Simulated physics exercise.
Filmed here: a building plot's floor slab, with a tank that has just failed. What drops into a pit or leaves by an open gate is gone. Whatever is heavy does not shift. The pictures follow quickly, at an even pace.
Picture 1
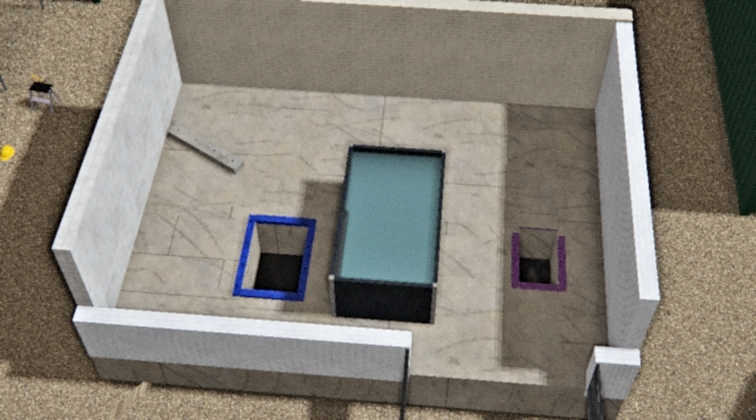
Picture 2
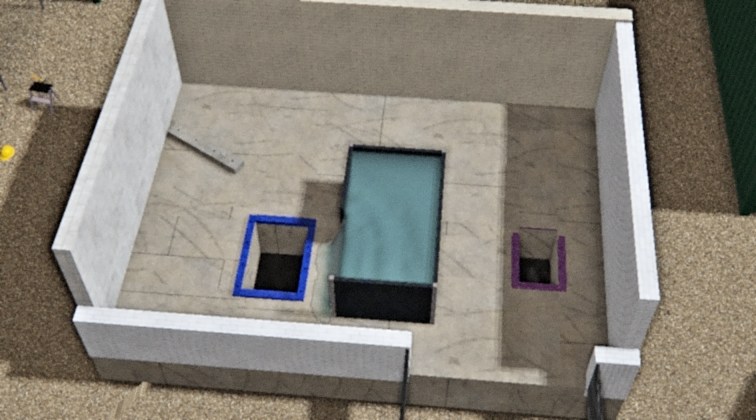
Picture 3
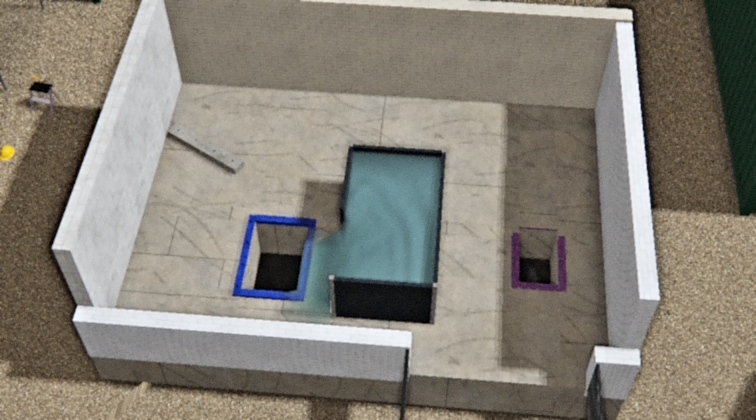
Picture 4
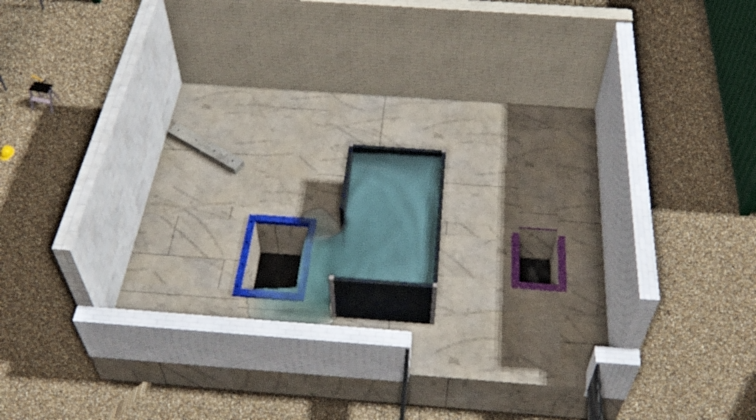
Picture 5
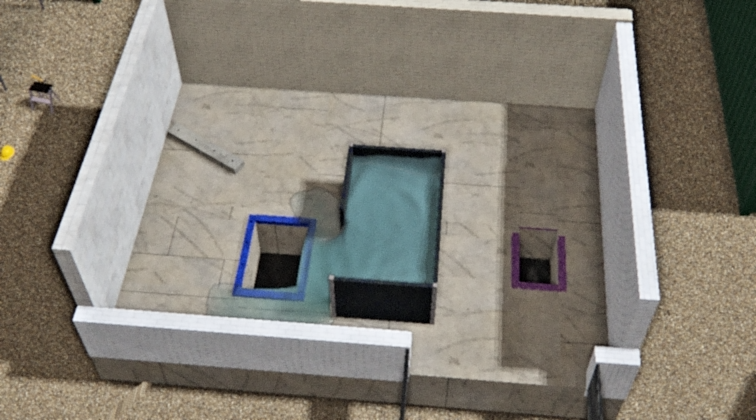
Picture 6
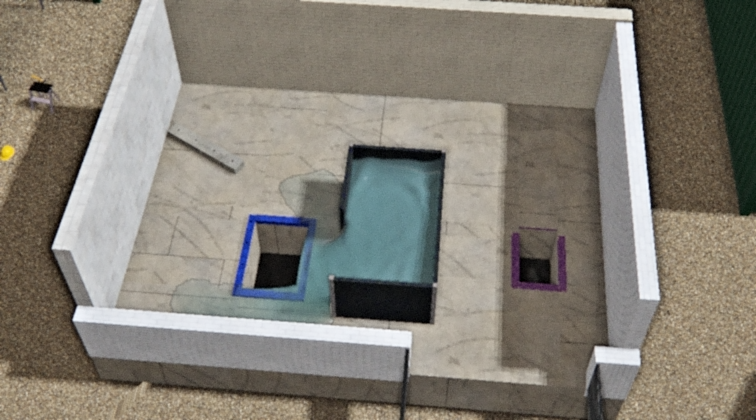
On a walled floor slab at a building plot, an open tank of still, blue-green water stands between a blue-rimmed pit and a purple-rimmed one. Water pours from the tank's left side, reaches the blue rim, then spreads thinly leftward along the front wall and behind the blue-rimmed pit.
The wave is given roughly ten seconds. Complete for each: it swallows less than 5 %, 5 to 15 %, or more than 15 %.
Completed: The gate swallows less than 5 %; the blue pit swallows more than 15 %; the purple pit swallows less than 5 %.
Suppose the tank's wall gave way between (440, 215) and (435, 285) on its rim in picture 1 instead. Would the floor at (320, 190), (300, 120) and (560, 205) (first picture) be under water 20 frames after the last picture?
Spot by spot: Unaffected, then unaffected, then soaked through.
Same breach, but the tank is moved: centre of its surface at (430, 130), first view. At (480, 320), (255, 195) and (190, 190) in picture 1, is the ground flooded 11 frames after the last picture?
In sequence: Unflooded, next inundated, then inundated.
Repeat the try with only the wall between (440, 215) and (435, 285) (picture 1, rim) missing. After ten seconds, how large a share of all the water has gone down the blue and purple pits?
Result - blue: 0 %; purple: 30 %.
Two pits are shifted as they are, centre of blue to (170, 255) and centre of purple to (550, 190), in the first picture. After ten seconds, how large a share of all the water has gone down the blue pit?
Blue: About 60 %.
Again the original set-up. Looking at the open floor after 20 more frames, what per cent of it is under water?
Roughly 40 percent, I reckon.
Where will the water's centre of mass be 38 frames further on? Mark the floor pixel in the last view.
Roughly (290, 231) in the last picture.
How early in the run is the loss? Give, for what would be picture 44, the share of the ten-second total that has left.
My estimate is roughly 90 percent.
A moment on, water covers 15 % of the floor; the gate 0 %, the blue pit 23 %, the purple pit 0 %.
Next, water covers 20 % of the floor; the gate 0 %, the blue pit 33 %, the purple pit 0 %.
Then, water covers 40 % of the floor; the gate 0 %, the blue pit 43 %, the purple pit 0 %.
Later, water covers 60 % of the floor; the gate 1 %, the blue pit 50 %, the purple pit 0 %.
In the end, water covers 75 % of the floor; the gate 1 %, the blue pit 54 %, the purple pit 0 %.
